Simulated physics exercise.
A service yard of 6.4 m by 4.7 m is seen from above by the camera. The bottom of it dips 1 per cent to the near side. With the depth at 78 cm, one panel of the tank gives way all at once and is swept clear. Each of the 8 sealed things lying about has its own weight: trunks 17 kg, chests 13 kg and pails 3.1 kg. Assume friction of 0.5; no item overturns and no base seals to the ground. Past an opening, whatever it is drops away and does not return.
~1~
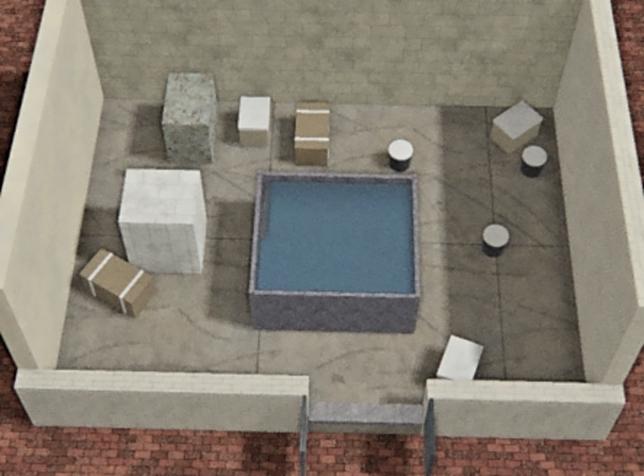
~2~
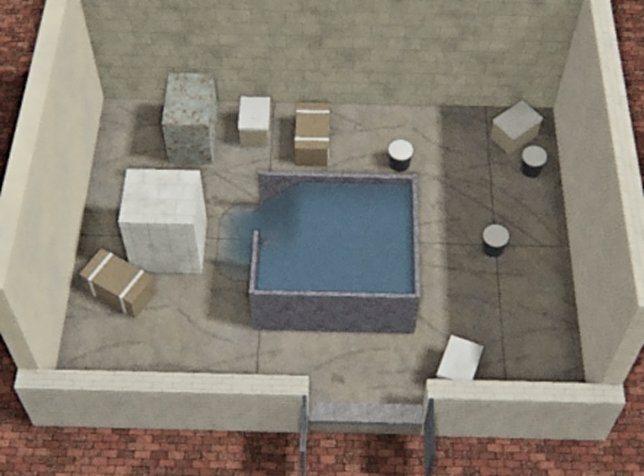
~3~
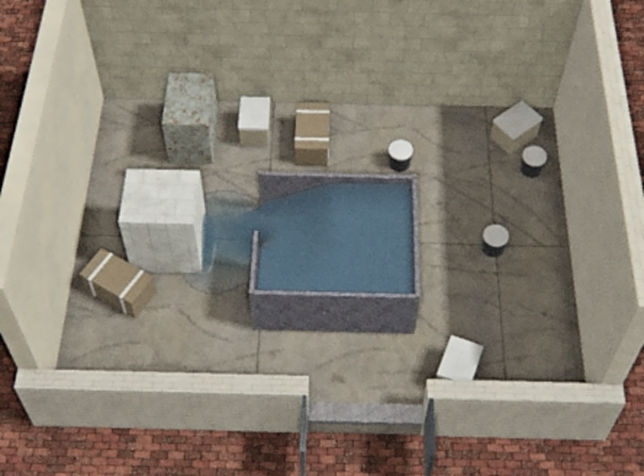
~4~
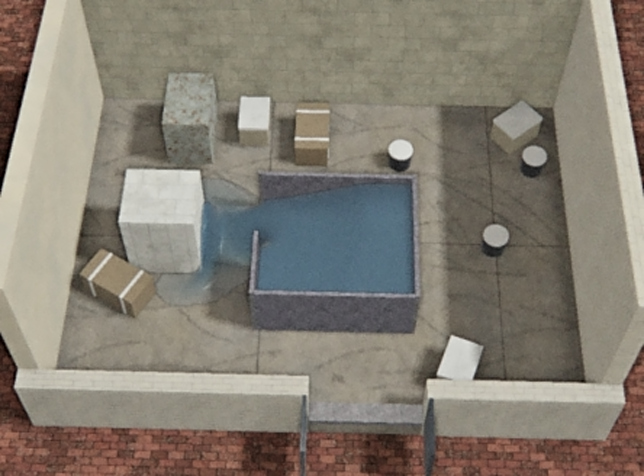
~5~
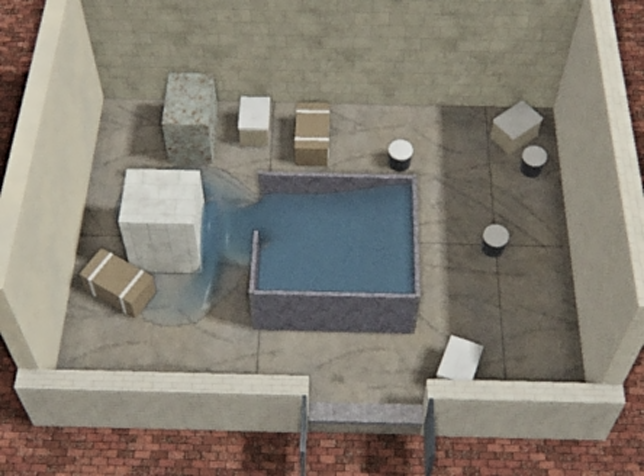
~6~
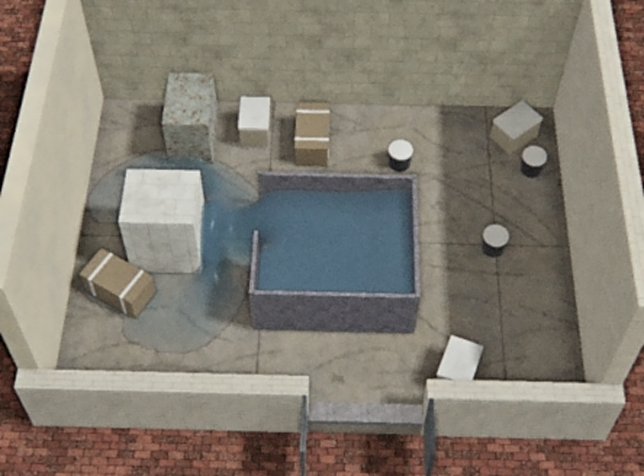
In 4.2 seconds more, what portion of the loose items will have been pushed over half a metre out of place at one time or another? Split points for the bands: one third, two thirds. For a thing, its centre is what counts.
The way it's going, it will be the middle band.
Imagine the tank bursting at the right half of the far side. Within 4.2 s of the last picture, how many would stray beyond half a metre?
The answer then is 7.
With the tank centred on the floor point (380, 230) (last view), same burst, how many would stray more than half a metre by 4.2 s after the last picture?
That gives 4 of them.
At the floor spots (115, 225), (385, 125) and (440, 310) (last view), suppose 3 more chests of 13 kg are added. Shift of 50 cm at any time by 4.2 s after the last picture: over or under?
Outcome: Breaks the threshold first, breaks the threshold next, stays within last.
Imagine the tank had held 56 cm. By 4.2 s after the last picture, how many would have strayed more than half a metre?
Then 2 of them.
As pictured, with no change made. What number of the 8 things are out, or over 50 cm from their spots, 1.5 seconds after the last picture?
I get 0.
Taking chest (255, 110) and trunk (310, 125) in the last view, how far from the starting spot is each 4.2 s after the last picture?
Distances: 80 cm; 100 cm.
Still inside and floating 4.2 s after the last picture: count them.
I'd say 2 of them.
Then, 0.4 s after the last picture 0 of 8 are over 50 cm from their spots; 0 afloat.
Then, 1.5 s after the last picture 0 of 8 are over 50 cm from their spots; 0 afloat.
Then, 2.8 s after the last picture 3 of 8 are over 50 cm from their spots; 1 afloat.
Then, 4.2 s after the last picture 4 of 8 are over 50 cm from their spots, and 4 have been at some point; 2 afloat.
